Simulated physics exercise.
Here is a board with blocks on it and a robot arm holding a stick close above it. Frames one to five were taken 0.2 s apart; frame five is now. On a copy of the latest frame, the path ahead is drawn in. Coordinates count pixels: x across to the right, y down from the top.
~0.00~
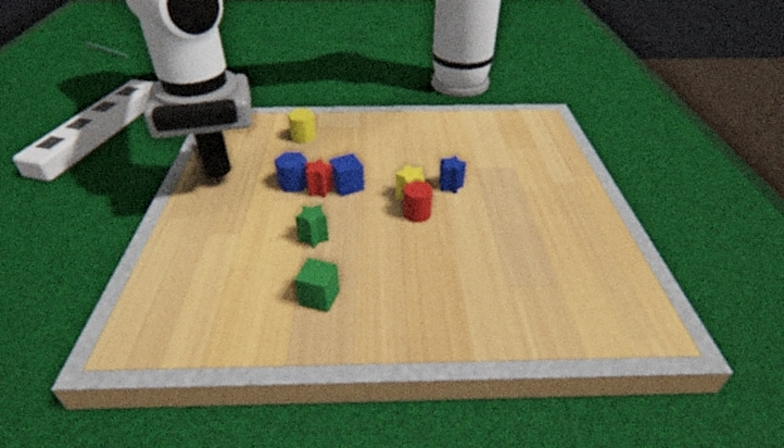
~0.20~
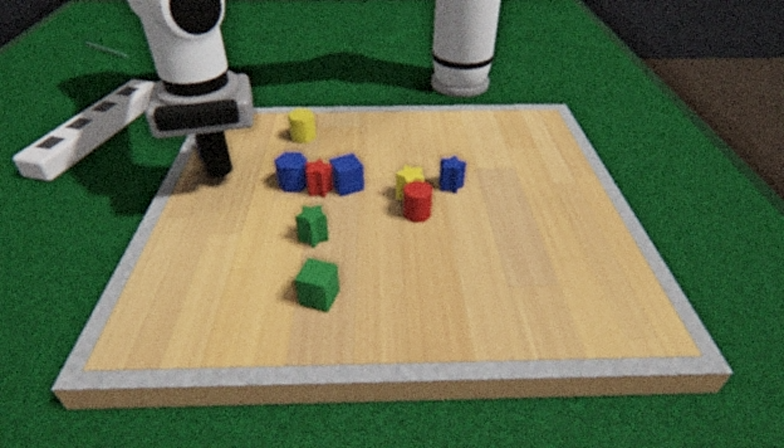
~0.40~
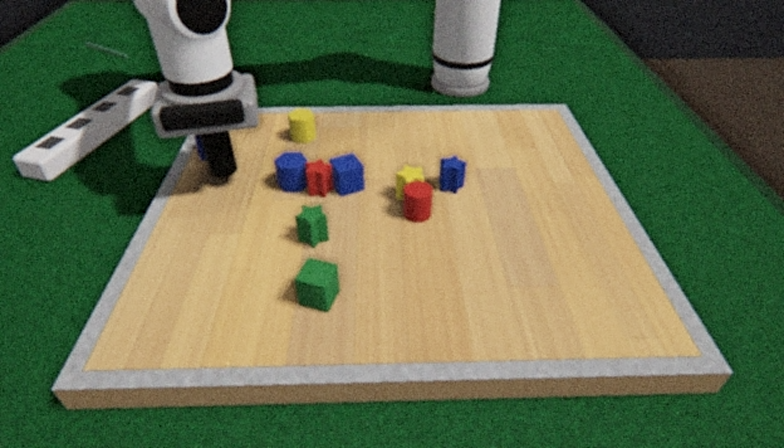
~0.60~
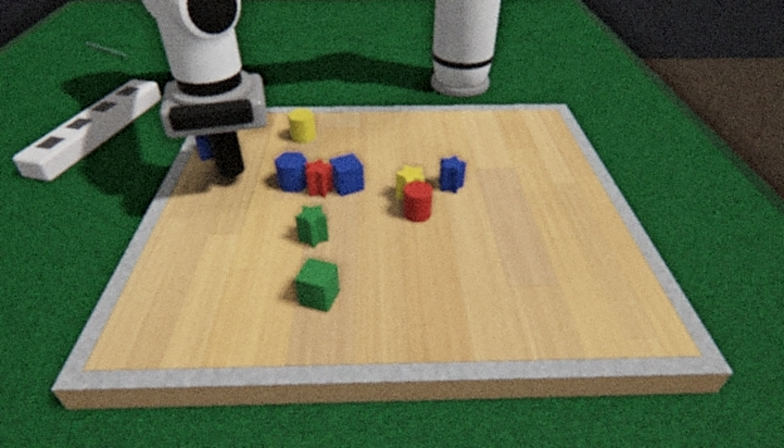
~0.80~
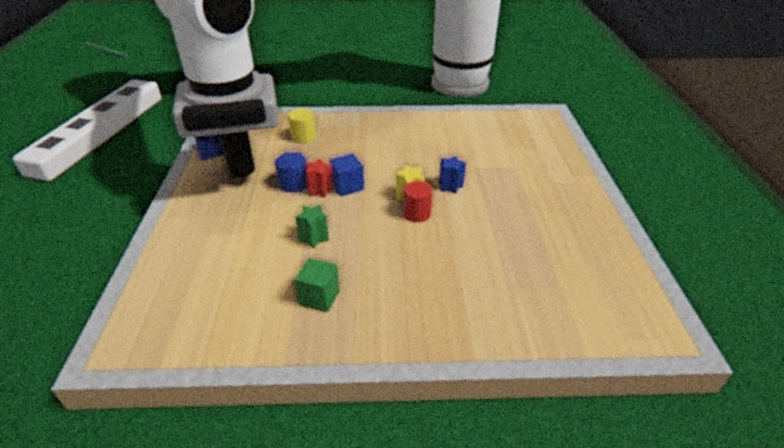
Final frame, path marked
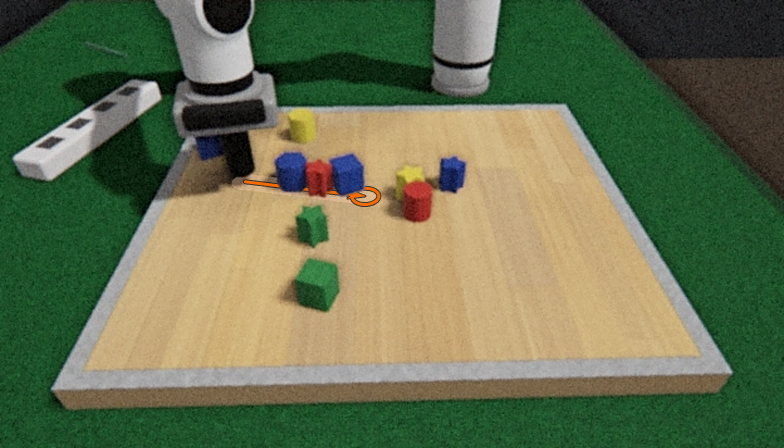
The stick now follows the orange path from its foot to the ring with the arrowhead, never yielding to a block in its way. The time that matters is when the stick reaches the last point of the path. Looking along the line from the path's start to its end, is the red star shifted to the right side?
I'd say yes.
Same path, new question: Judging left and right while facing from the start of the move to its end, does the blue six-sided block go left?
My answer is yes.
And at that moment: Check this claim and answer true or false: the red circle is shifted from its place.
The statement is incorrect.
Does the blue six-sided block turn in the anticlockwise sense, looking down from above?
Yes.
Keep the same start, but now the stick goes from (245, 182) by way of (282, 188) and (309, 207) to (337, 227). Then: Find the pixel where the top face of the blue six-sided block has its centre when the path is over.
Just about (319, 163).
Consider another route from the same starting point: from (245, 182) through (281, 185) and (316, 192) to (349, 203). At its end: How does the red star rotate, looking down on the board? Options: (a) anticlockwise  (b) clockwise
(b)
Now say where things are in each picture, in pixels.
The first picture shows stick tip (218, 171); block tops, blue six-sided block (290, 159); red star (317, 166); blue square (346, 162); yellow star (411, 173); red circle (418, 189).
The second picture shows stick (220, 171); blocks unchanged.
The third picture shows stick (224, 170); blocks unchanged.
The fourth picture shows stick (232, 170); blocks unchanged.
The fifth picture shows stick (242, 170); blue six-sided block (290, 159); red star (317, 166); blue square (346, 162); yellow star (411, 173); red circle (418, 189).
Path on the board, from (245, 182) directly to (365, 196).
The first path, step by step. One third of the way, stick (283, 175); blue six-sided block (311, 159), turned 20° anticlockwise; red star (329, 168), turned 50° clockwise; blue square (356, 162).
Two thirds of the way, stick (323, 180); blue six-sided block (343, 155), turned 85° anticlockwise; red star (345, 172), turned 100° clockwise; blue square (374, 162), turned 10° clockwise.
At the end, stick (365, 185); blue six-sided block (350, 153), turned 105° anticlockwise; red star (384, 180), turned 115° clockwise; blue square (388, 162), turned 25° anticlockwise; yellow star in place; red circle in place.
